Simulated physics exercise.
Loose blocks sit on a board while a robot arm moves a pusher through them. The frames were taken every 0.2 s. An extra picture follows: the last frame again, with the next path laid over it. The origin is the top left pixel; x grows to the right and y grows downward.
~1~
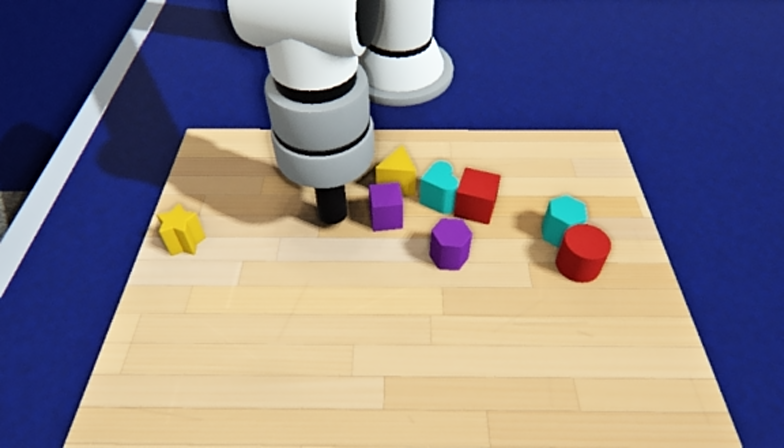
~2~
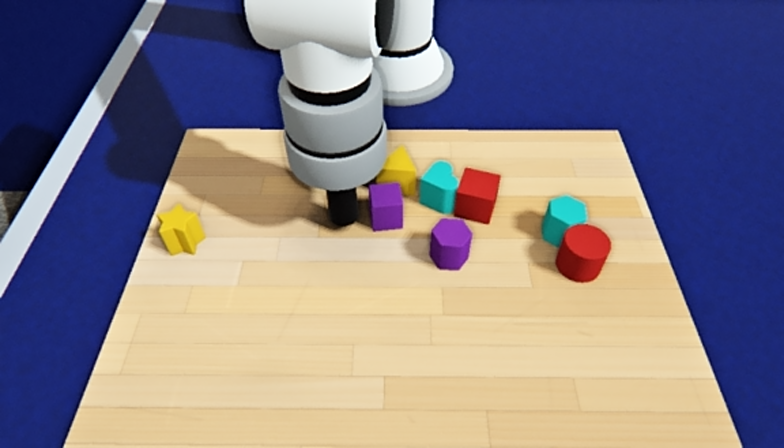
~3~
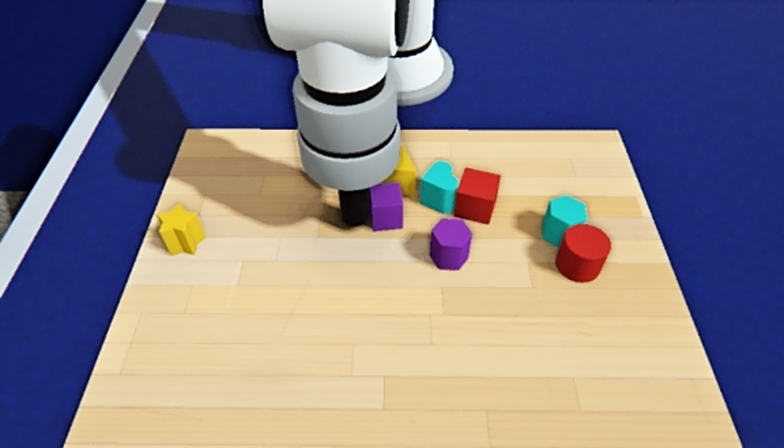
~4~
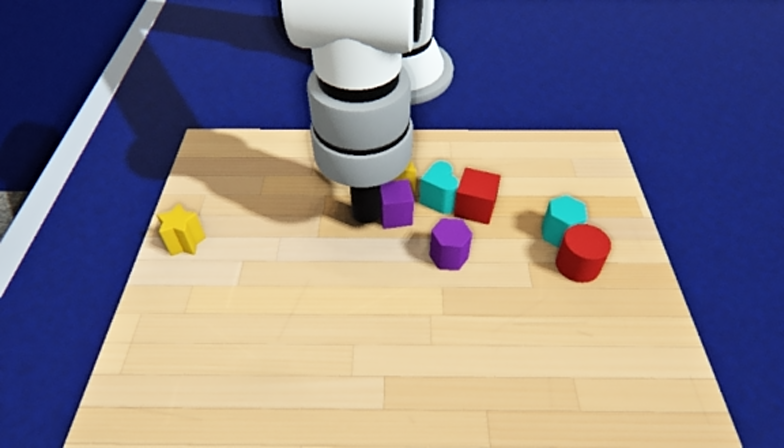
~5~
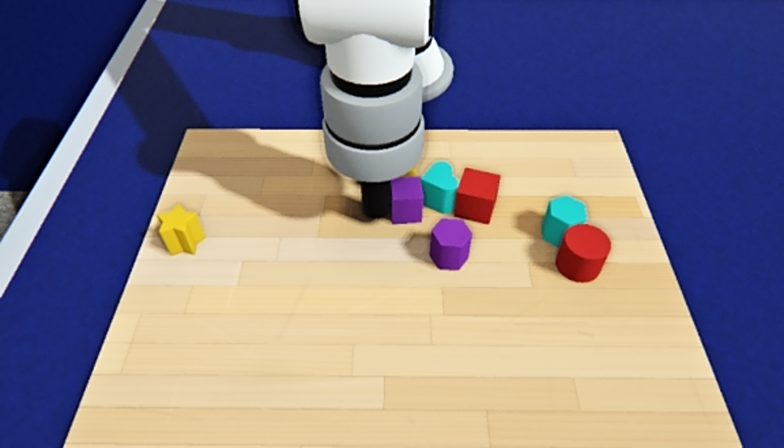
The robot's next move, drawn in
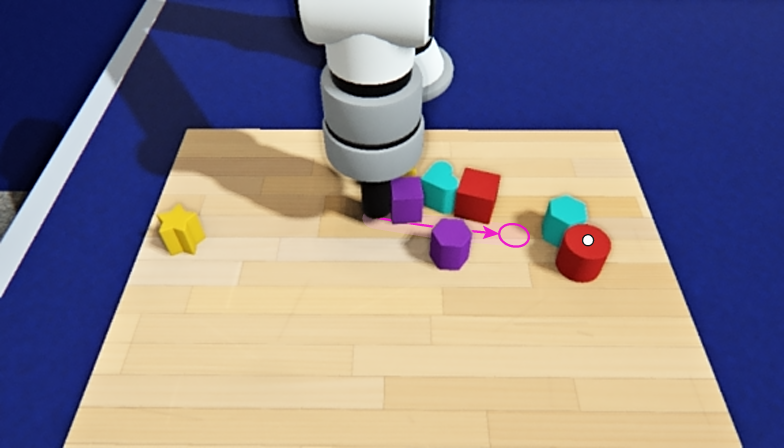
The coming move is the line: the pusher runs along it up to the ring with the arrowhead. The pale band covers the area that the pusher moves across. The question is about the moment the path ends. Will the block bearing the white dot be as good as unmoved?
That would be a yes.
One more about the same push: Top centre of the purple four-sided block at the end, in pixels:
It comes to (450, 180).
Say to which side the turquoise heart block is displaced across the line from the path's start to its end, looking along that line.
Answer: Leftward.
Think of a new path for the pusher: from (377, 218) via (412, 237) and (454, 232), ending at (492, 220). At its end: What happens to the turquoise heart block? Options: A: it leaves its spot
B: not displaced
Answer: A.
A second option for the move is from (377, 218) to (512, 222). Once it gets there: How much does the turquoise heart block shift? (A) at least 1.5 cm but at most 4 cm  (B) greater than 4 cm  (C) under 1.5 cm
Correct choice: B.
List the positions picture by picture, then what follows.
Lower end of the pusher (333, 214), tops of blocks, purple four-sided block (386, 194), turquoise heart block (441, 175), red four-sided block (479, 183), red circle (588, 240), in the first picture.
Pusher (344, 216), blocks as before, in the second picture.
Pusher (356, 216), blocks as before, in the third picture.
Pusher (367, 213), purple four-sided block (396, 191), in the fourth picture.
Pusher (377, 209), purple four-sided block (406, 187), turquoise heart block (441, 175), red four-sided block (479, 183), red circle (588, 240), in the fifth picture.
The drawn path runs from (377, 218) directly to (514, 235); the dot is on the red circle.
What follows on the original path. One third of the way, pusher (423, 216); purple four-sided block (443, 182), turned 60° anticlockwise; turquoise heart block (455, 163); red four-sided block (487, 182), turned 15° clockwise.
Two thirds of the way, pusher (469, 222); purple four-sided block (450, 180), turned 70° anticlockwise; turquoise heart block (457, 160), turned 15° anticlockwise; red four-sided block (489, 182), turned 15° clockwise.
At the end, pusher (516, 226); purple four-sided block (450, 180), turned 70° anticlockwise; turquoise heart block (457, 160), turned 15° anticlockwise; red four-sided block (493, 181); red circle not moved.
